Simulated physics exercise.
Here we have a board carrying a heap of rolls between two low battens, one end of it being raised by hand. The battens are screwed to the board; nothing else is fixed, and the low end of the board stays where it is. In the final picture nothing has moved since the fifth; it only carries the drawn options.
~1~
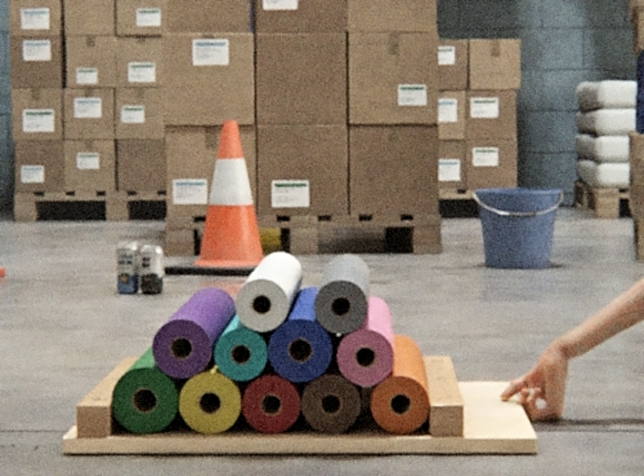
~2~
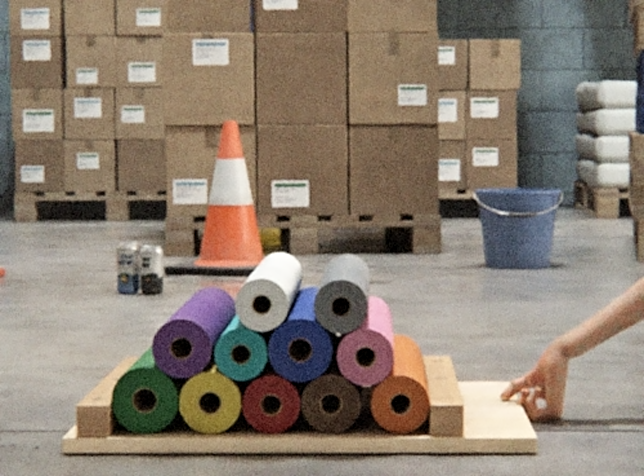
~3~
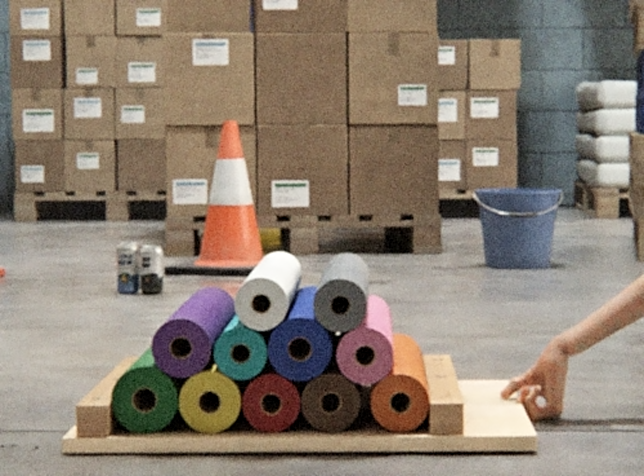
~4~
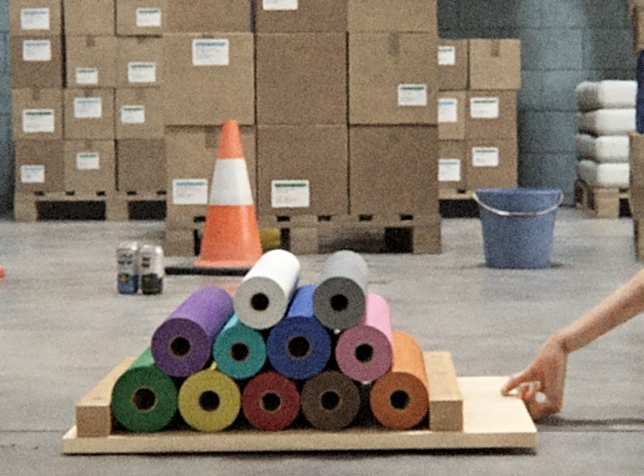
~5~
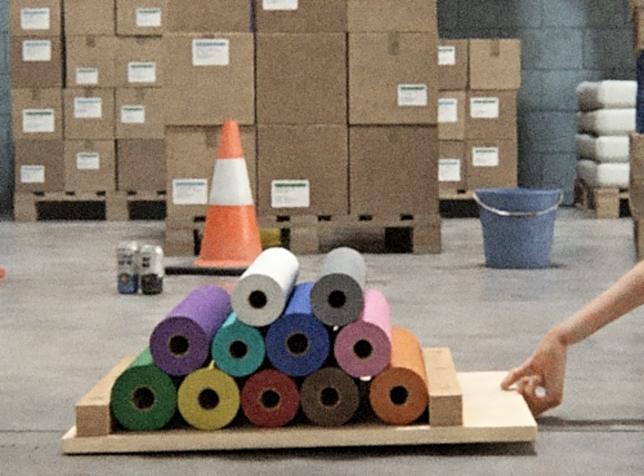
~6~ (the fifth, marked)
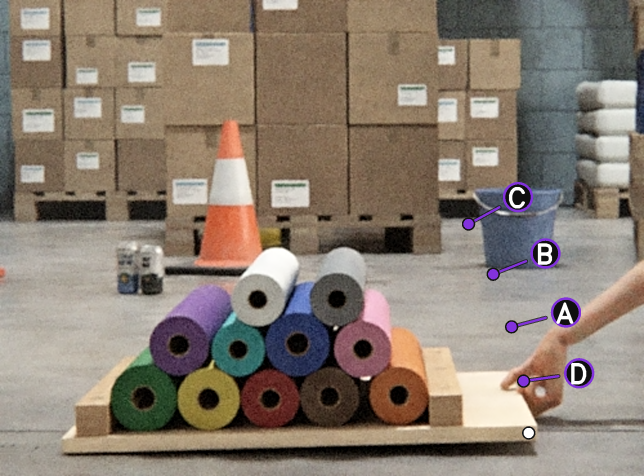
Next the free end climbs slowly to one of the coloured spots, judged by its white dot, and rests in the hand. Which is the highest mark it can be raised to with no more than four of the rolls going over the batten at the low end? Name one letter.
The last mark within the limit is C.
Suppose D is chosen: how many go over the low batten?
The count is none.
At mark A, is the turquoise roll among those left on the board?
Yes, with A.
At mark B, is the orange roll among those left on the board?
The orange roll: Yes.
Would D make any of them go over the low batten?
At D: No.
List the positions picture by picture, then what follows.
Purple roll (182, 348); turquoise roll (242, 354); white roll (262, 304), in the first frame.
White roll (262, 305); grey roll (341, 306), in the second frame.
Board (306, 399); orange roll (401, 402); pink roll (365, 356); brown roll (330, 403), in the third frame.
Board (305, 397); green roll (145, 399); yellow roll (210, 401), in the fourth frame.
Board (305, 394); green roll (144, 398); yellow roll (209, 399), in the fifth frame.
On the marked copy, A at (512, 327); B at (493, 274); C at (469, 224); D at (523, 381); the white dot at (529, 433).
Following C. Soon after the start, board at 17°.
Later, board at 28°.
In the end, board at 28°, one over the low batten (white).
As for the rest, A none over the low batten; B none over the low batten; D none over the low batten.
